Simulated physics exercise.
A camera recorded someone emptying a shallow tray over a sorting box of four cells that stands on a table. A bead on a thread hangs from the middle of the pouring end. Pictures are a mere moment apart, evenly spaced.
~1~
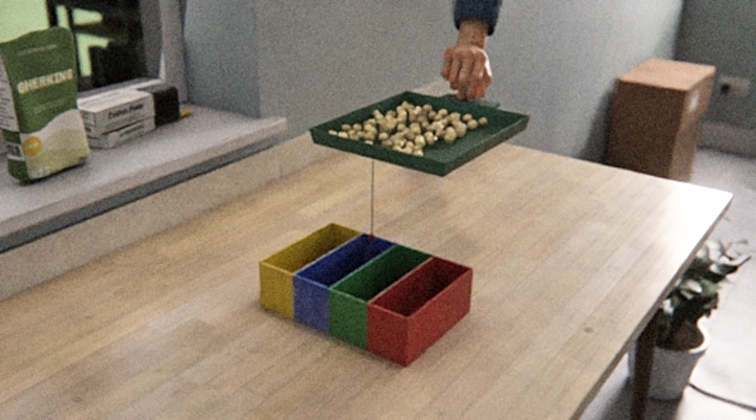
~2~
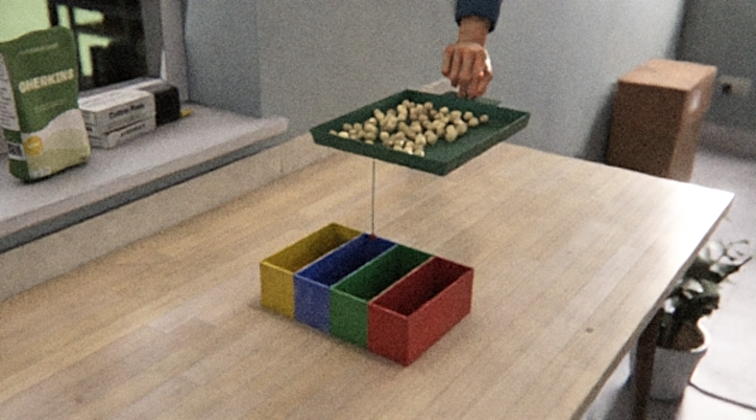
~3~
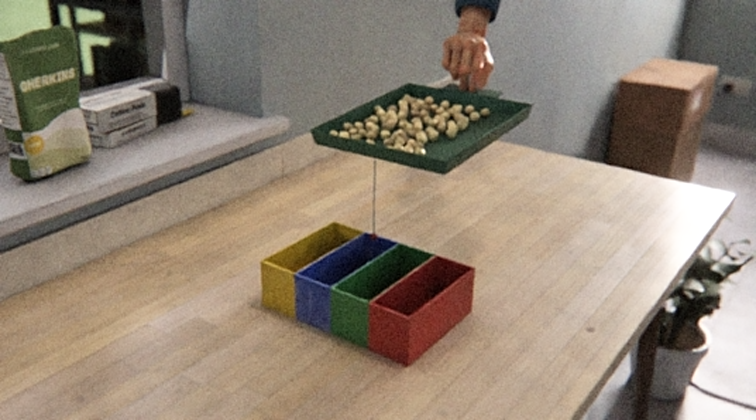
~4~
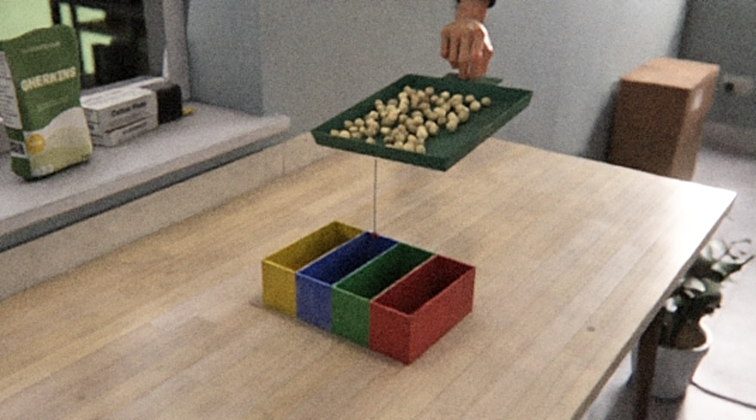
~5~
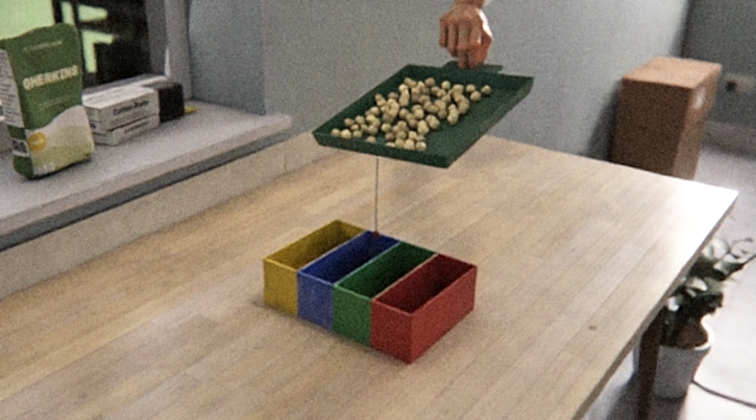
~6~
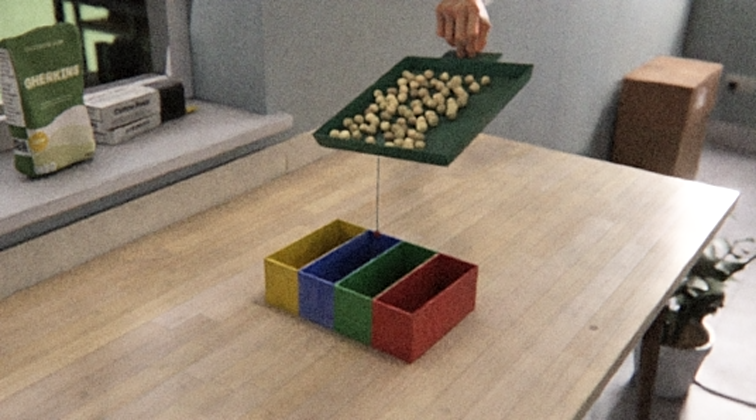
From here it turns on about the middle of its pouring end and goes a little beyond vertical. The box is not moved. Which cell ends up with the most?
The yellow cell.
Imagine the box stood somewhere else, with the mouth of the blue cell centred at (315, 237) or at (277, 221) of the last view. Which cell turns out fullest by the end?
First try: The blue one. Second try: Green.
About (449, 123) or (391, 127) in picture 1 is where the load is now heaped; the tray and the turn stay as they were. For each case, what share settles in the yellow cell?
Close to 40 and close to 40 per cent.
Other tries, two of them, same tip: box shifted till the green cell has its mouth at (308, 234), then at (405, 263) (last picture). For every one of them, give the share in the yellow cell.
Trial 1 near 0 percent, trial 2 near 40 percent.
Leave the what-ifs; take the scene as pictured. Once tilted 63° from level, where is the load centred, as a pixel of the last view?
In the last view, the load is centred close to (363, 119).
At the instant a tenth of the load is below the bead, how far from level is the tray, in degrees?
Around 110 degrees of turn.
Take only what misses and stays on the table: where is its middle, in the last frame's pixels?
Centre, final frame: Roughly (249, 272).
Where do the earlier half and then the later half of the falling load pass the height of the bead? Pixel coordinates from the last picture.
Close to (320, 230), then close to (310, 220).
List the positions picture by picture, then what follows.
The first picture shows corners of the pouring end near (314, 128) and (443, 161), level; middle of the load near (416, 132), macadamia nuts; bead on its thread near (372, 238); yellow cell near (277, 286); blue cell near (311, 300); green cell near (348, 315); red cell near (388, 330).
The second picture shows corners of the pouring end near (314, 128) and (444, 160), level; middle of the load near (417, 131).
The third picture shows corners of the pouring end near (315, 129) and (445, 159), tipped barely, lowest at the left corner; middle of the load near (418, 127).
The fourth picture shows corners of the pouring end near (315, 130) and (444, 156), tipped a little, lowest at the left corner; middle of the load near (419, 121).
The fifth picture shows corners of the pouring end near (316, 131) and (445, 154), tipped a little, lowest at the left corner; middle of the load near (419, 115).
The sixth picture shows corners of the pouring end near (317, 133) and (445, 152), tipped clearly, lowest at the left corner; middle of the load near (418, 111); yellow cell near (282, 282); blue cell near (316, 296); green cell near (353, 311); red cell near (393, 327).
Shortly afterwards, tray tipped steeply; the whole lot on the tray.
Next, tray tipped past a quarter turn; all but a few on the tray; only a few falling or outside the box.
Some moments later, tray tipped past a quarter turn; near a third in the yellow cell; a little in the blue cell; a little in the green cell; near a third falling or outside the box.
In the end, tray tipped past a quarter turn; near a third in the yellow cell; a little in the blue cell; a little in the green cell; none at all in the red cell; near a third outside the box.
